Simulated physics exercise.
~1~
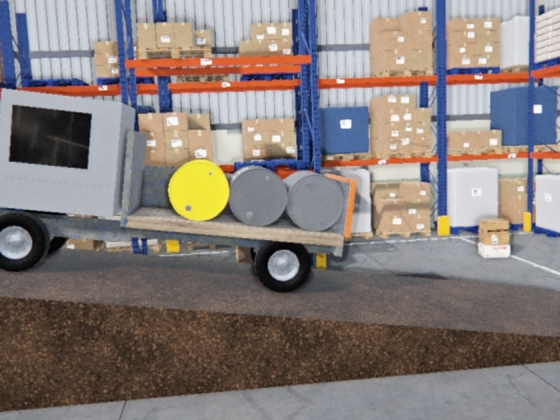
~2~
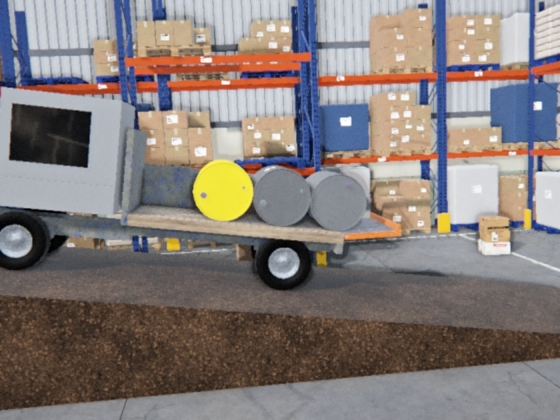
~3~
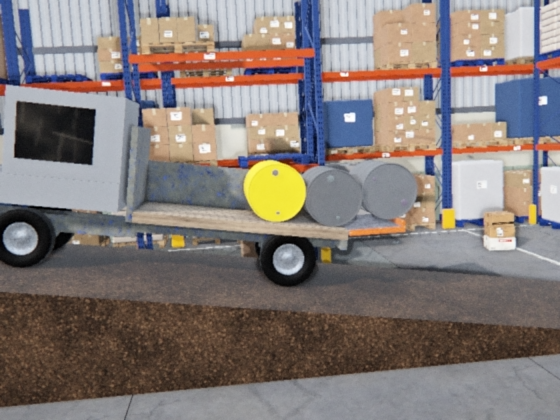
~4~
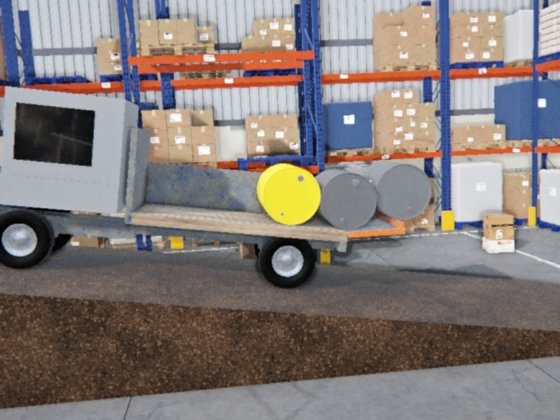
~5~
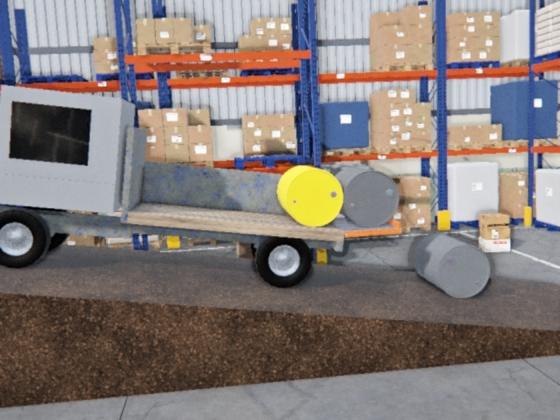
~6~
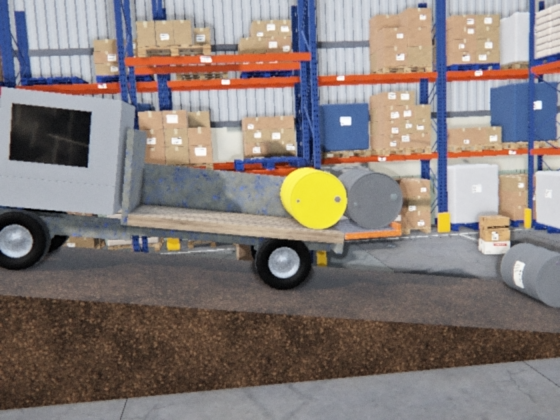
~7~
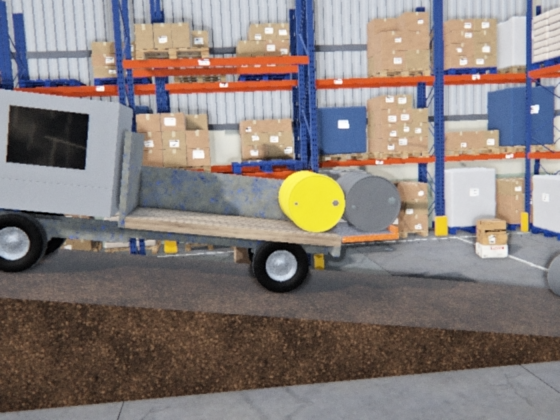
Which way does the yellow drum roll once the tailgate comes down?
The yellow drum rolls to the right along the bed, towards the lowered tailgate.
Warehouse slope with a parked pick-up, its tailgate dropping and drums rolling right, one grey falling off, yellow staying in the bed.
